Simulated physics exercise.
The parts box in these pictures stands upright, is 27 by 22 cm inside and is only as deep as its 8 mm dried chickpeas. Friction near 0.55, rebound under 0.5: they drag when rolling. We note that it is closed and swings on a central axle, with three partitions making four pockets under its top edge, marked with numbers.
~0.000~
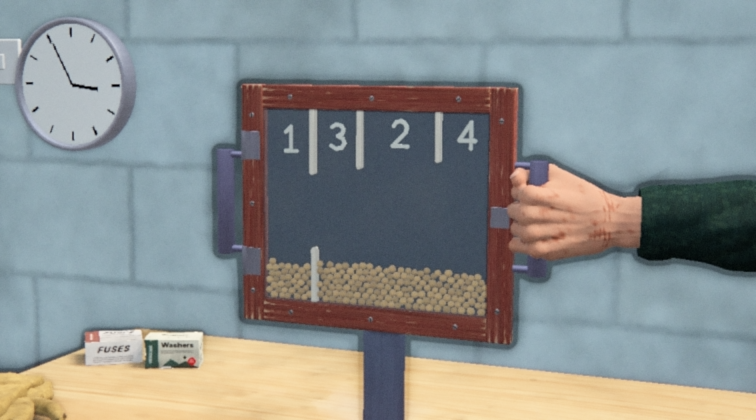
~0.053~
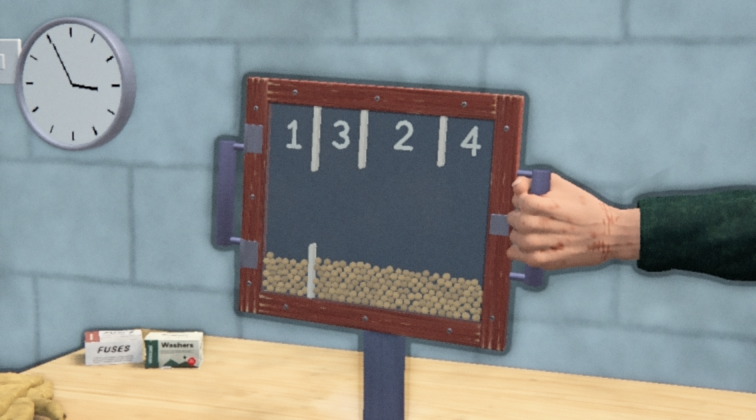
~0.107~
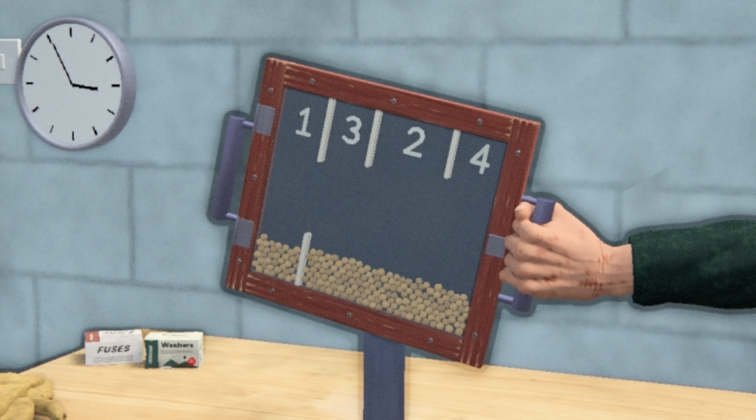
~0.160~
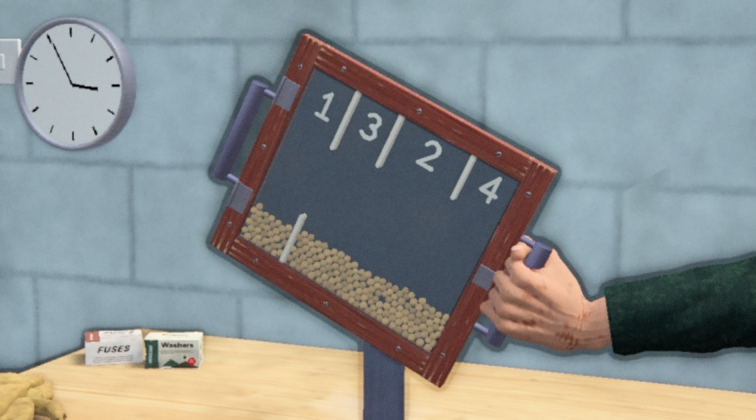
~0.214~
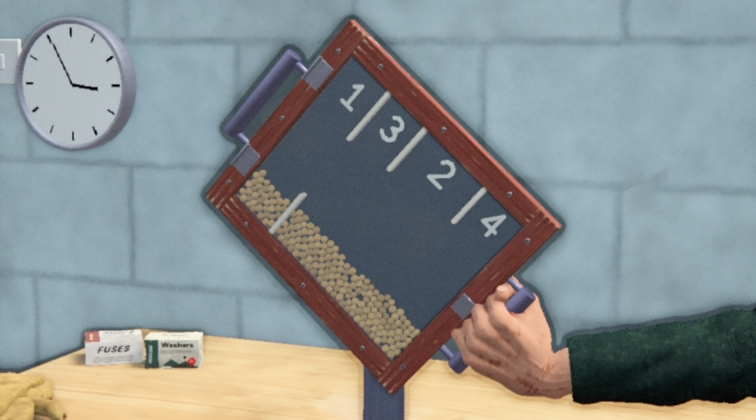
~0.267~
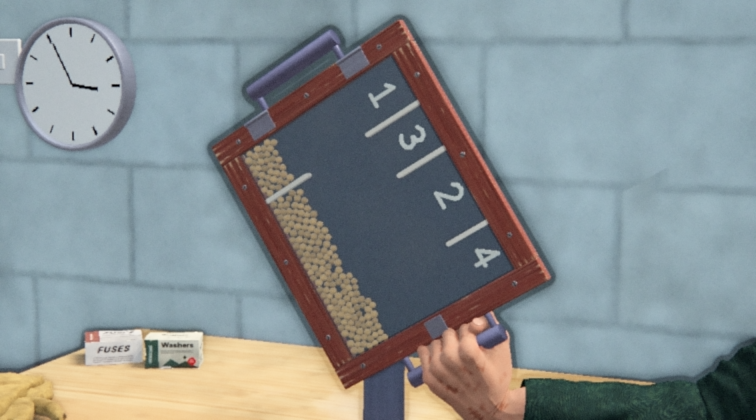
A shallow, red-framed box with a dark back stands on a blue-grey post at a pale wooden bench, seen straight on by a still camera before a pale blue block wall with a round clock. Numbered pockets line its top edge, and tan balls lie along the bottom around a short white divider. A green-sleeved hand gripping the right handle turns the box steeply clockwise, and the balls tilt with it.
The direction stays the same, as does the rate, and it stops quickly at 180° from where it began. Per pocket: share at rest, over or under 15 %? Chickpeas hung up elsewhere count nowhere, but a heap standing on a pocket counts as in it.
Share at rest: No. 1 over, 2 over, 3 under, 4 over.
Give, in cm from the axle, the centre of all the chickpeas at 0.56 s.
The middle lies about 6 cm left of the axle and around 3 cm underneath.
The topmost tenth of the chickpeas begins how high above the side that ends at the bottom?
Somewhere near 7 cm, I'd say.
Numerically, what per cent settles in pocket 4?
Around 40 percent.
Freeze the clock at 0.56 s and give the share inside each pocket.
Pocket 1: 0; pocket 2: 5; pocket 3: 0; pocket 4: 15.
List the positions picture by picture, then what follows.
Level, about 190 chickpeas; load centre (377, 286); top chickpea (363, 266); no. 1 (290, 139), no. 2 (400, 134), no. 3 (338, 137), no. 4 (467, 136); walls (315, 303) to (315, 249), in the first frame.
Turned 3° clockwise; load centre (374, 286); top chickpea (270, 256), in the second frame.
Turned 12° clockwise; load centre (363, 285); top chickpea (264, 237), in the third frame.
Turned 26° clockwise; load centre (347, 279); top chickpea (259, 207), in the fourth frame.
Turned 42° clockwise; load centre (330, 267); top chickpea (262, 173), in the fifth frame.
Turned 58° clockwise; load centre (317, 253); top chickpea (274, 143); no. 1 (383, 93), no. 2 (450, 194), no. 3 (413, 138), no. 4 (485, 256); partition tips (369, 135), (400, 176), (450, 244), in the sixth frame.
After 0.41 s, it has turned 100°, the chickpeas' middle is 8 cm left of and 1 cm below the axle; inside pockets, nothing yet.
After 0.56 s, it has turned 144°, the chickpeas' middle is 6 cm left of and 3 cm below the axle; inside pockets, no. 2, 5 %, no. 4, 15 %.
All still by 1.7 s, no. 1, 20 %, no. 2, 40 %, no. 3, 0 %, no. 4, 40 %.
